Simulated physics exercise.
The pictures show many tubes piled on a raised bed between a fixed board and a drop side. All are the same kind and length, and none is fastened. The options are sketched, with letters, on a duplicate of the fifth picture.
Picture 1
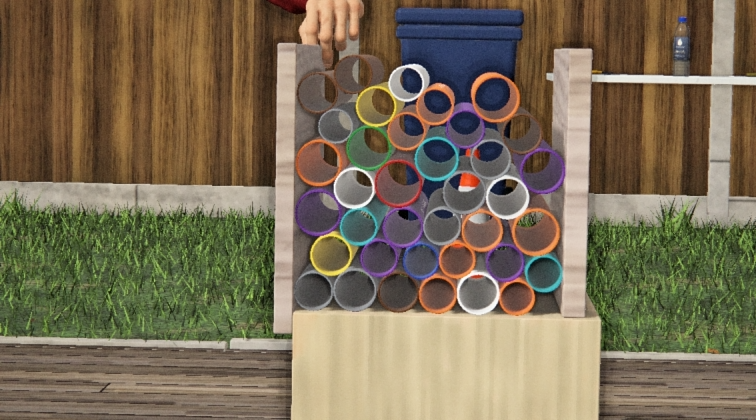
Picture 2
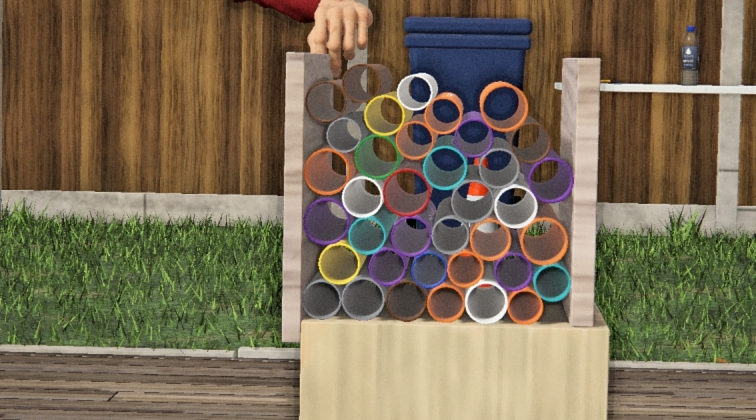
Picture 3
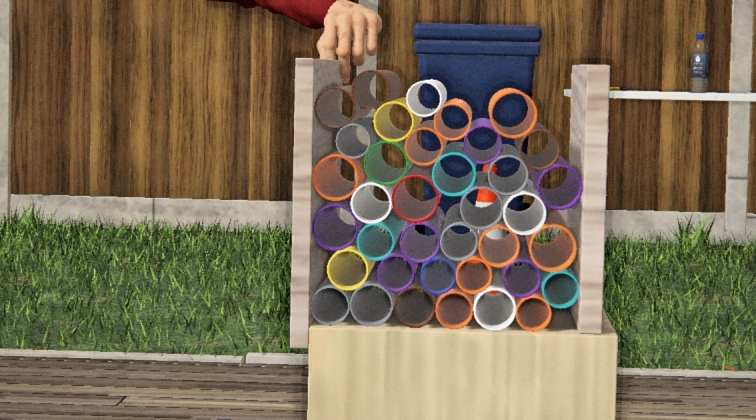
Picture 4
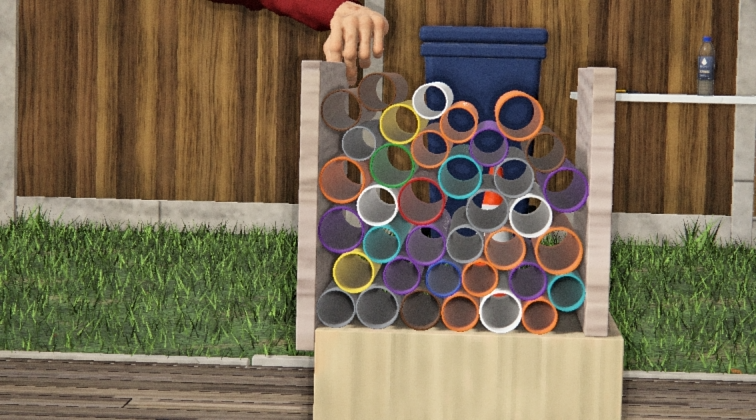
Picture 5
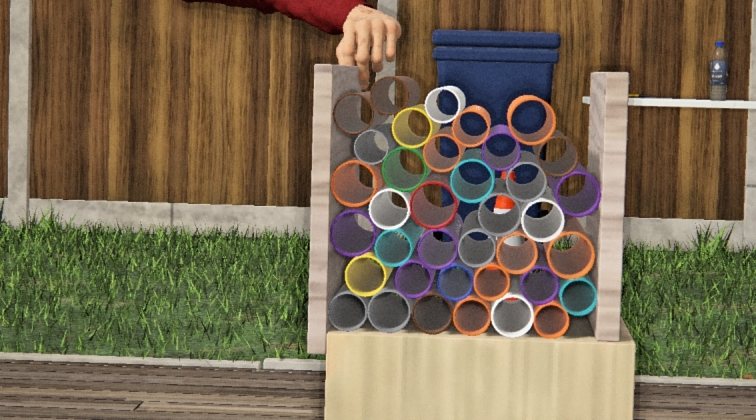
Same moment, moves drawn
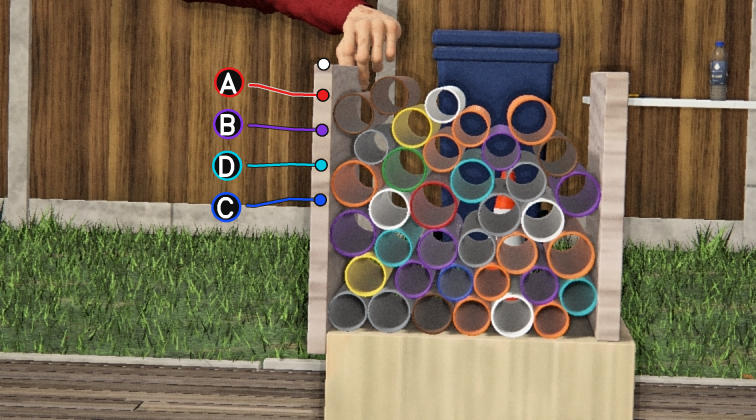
The footage shows colourful tubes stacked between two upright boards on a wooden base, with grass and a fence behind. A hand stays above the upper left tubes while the whole view shifts slightly, the stack keeping its arrangement.
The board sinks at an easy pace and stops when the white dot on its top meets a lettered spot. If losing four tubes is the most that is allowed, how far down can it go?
The answer is mark C.
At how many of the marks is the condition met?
Four of them.
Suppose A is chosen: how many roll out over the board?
The count is none.
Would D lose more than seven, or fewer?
At D, fewer than seven.
On the marked copy, A at (323, 96); B at (322, 130); C at (321, 200); D at (321, 165); the white dot at (324, 65).
Following C. Soon after the start, top of the board (332, 127).
Later, top of the board (331, 197).
In the end, top of the board (330, 200), one out over the board.
As for the rest, A none out over the board; B none out over the board; D none out over the board.
